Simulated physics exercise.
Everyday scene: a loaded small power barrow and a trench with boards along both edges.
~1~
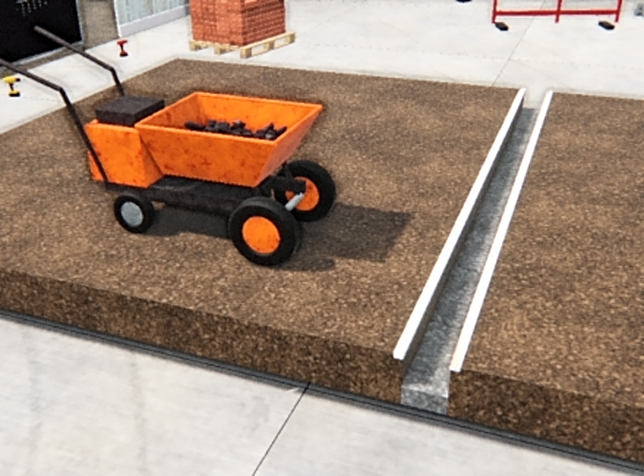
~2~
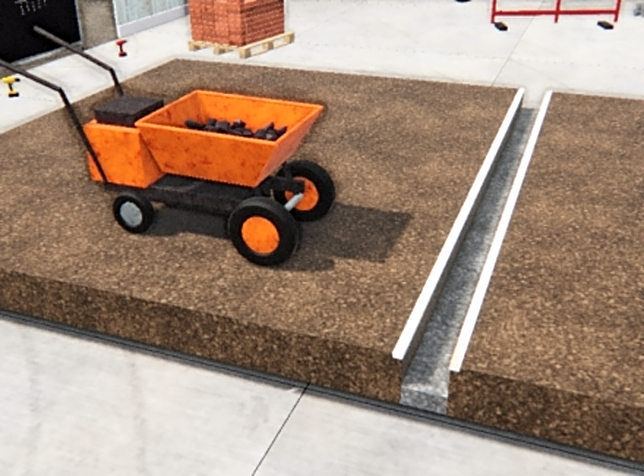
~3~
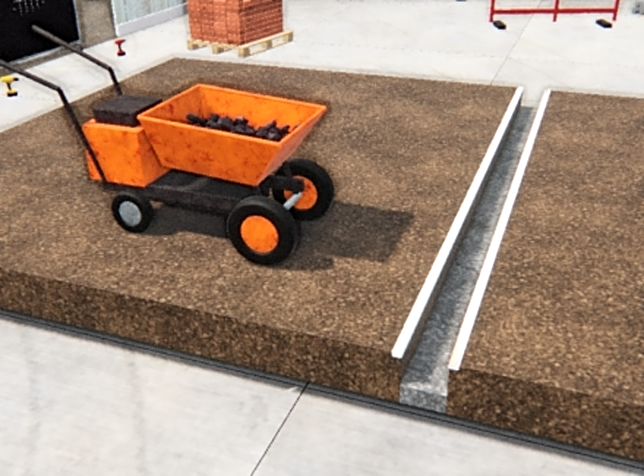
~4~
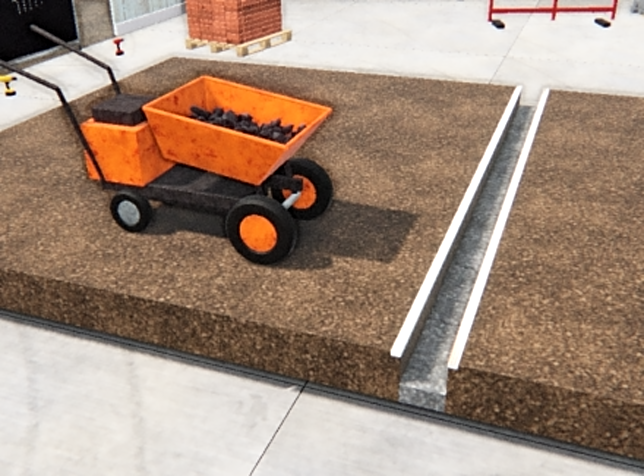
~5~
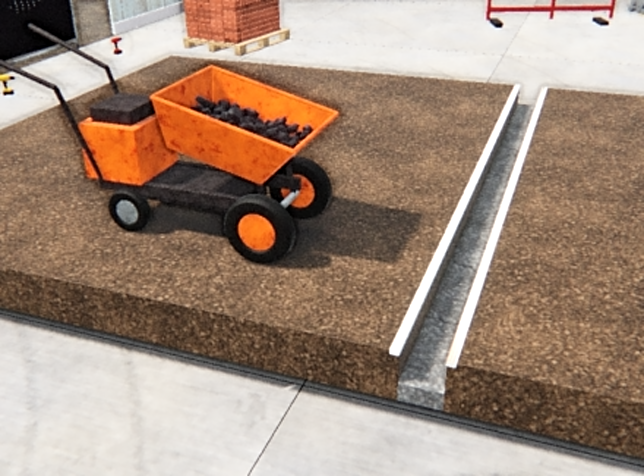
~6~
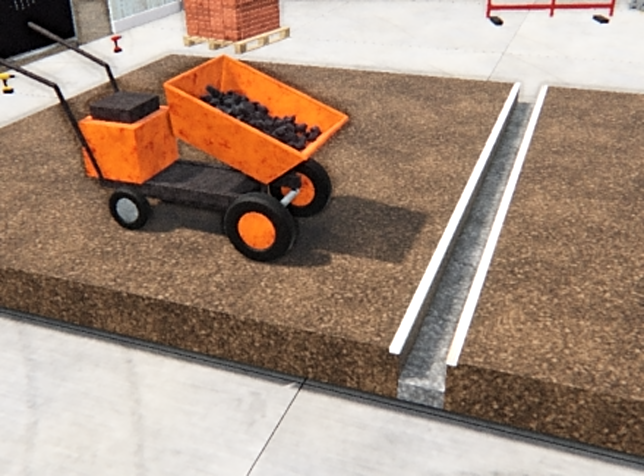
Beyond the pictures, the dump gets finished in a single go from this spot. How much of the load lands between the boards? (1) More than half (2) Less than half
Less than half (2).
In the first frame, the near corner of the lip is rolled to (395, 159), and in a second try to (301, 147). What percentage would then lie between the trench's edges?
The first stop gives 10 per cent; the second gives 50 per cent.
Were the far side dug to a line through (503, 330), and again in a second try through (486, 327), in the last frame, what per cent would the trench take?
The first try comes to close to 30 per cent, the next to 20 per cent.
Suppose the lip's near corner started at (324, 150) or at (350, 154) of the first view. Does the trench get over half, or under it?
At the first place most of it, at the second over half.
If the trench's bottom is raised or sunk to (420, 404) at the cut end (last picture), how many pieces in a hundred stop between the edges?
20 per cent, roughly.
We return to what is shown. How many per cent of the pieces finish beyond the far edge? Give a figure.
Result: Close to 0 %.
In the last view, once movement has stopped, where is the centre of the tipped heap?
Last view, centre at rest - approx. (406, 253).
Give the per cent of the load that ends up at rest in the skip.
It is some 5 percent.
Soon, skip tipped steeply; all in the skip.
A while on, skip tipped right over; most in the skip; a small part short of the trench; a stray few falling.
Towards the end, skip tipped right over; about a quarter in the skip; about two thirds short of the trench; about a quarter in or heaped over the trench; a stray few beyond it.
Finally, skip tipped right over; a stray few in the skip; about two thirds short of the trench; about a quarter in or heaped over the trench; a stray few beyond it.
